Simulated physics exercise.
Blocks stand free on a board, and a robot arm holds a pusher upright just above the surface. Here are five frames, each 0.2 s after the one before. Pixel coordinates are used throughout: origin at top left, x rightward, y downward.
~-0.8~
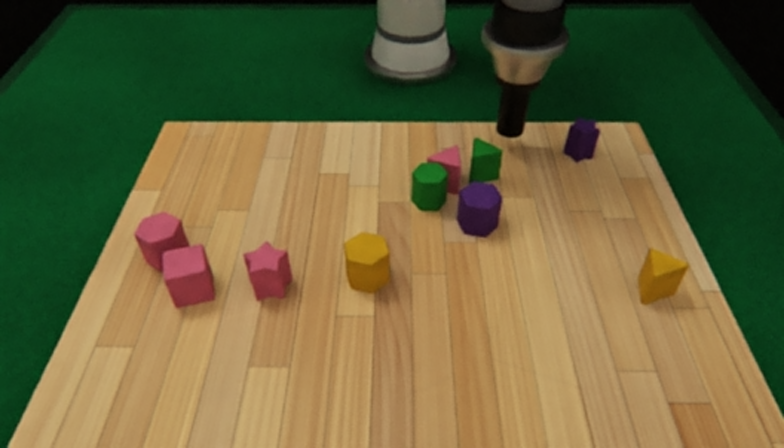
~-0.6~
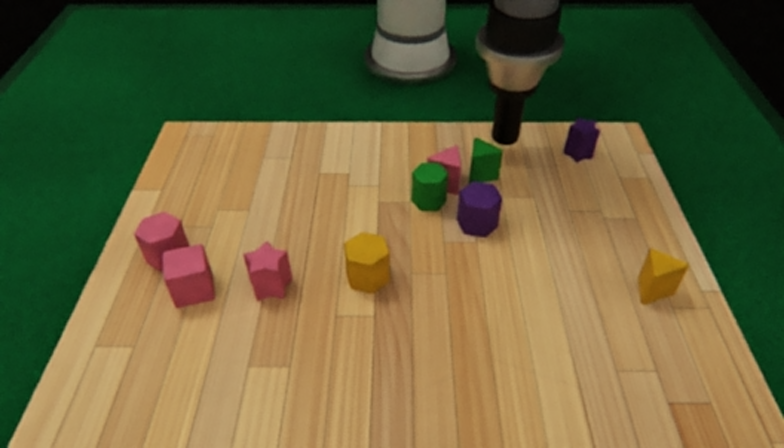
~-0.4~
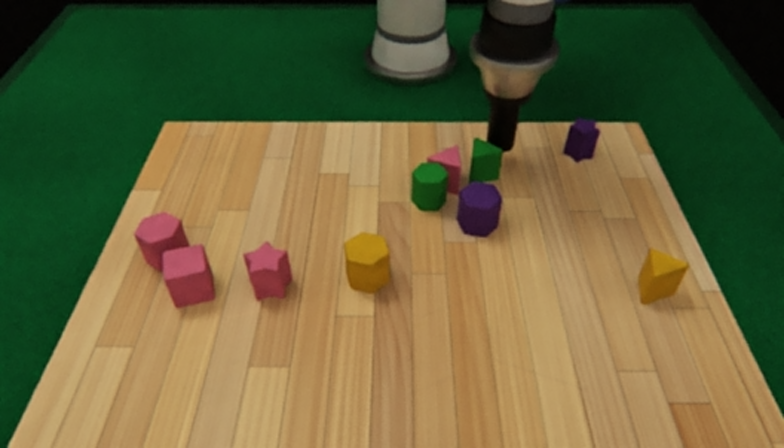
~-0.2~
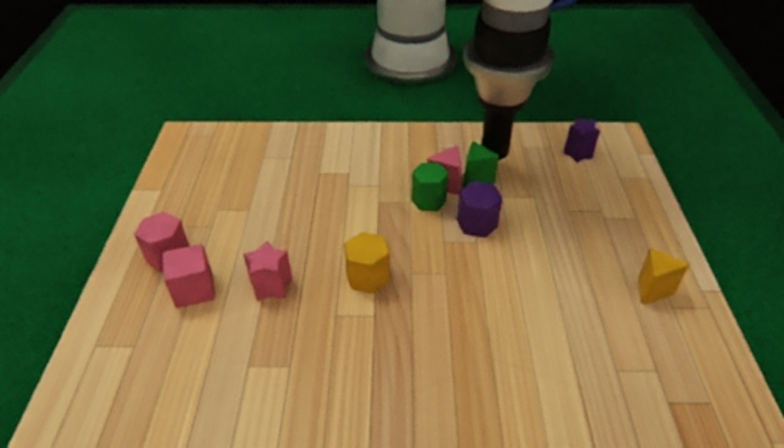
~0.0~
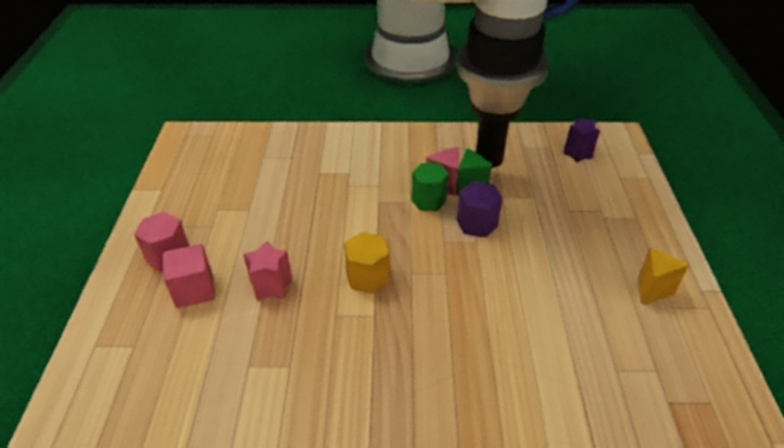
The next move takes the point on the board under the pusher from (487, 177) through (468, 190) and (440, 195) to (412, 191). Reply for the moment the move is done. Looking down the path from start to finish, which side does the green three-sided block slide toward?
So, looking from the first point of the path to the last, the green three-sided block moves leftwards.
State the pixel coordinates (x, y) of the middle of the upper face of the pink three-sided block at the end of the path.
The middle of its top is at (400, 148).
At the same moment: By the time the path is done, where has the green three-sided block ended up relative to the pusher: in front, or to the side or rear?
The block gets away.
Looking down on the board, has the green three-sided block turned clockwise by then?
Final answer: No.
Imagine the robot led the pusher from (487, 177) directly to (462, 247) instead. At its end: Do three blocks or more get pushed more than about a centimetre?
My answer is no.
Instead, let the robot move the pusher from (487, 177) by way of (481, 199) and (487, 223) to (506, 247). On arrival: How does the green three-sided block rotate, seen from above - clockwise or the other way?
It twists with the clock when seen from above.
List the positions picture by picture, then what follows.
The first frame shows pusher's lower end (510, 130); green six-sided block (430, 172); pink three-sided block (448, 156); green three-sided block (484, 147); purple six-sided block (481, 194).
The second frame shows pusher (505, 137); blocks still.
The third frame shows pusher (500, 144); blocks still.
The fourth frame shows pusher (494, 152); green three-sided block (480, 152).
The fifth frame shows pusher (489, 160); green six-sided block (430, 172); pink three-sided block (447, 156); green three-sided block (473, 159); purple six-sided block (481, 194).
On the path given first. Halfway along, pusher (456, 176); green six-sided block (415, 173); pink three-sided block (433, 156), turned 35° clockwise; green three-sided block (442, 179).
At the end, pusher (412, 174); green six-sided block (386, 175), turned 30° anticlockwise; pink three-sided block (400, 148), turned 70° clockwise; green three-sided block (425, 183), turned 30° anticlockwise; purple six-sided block still.
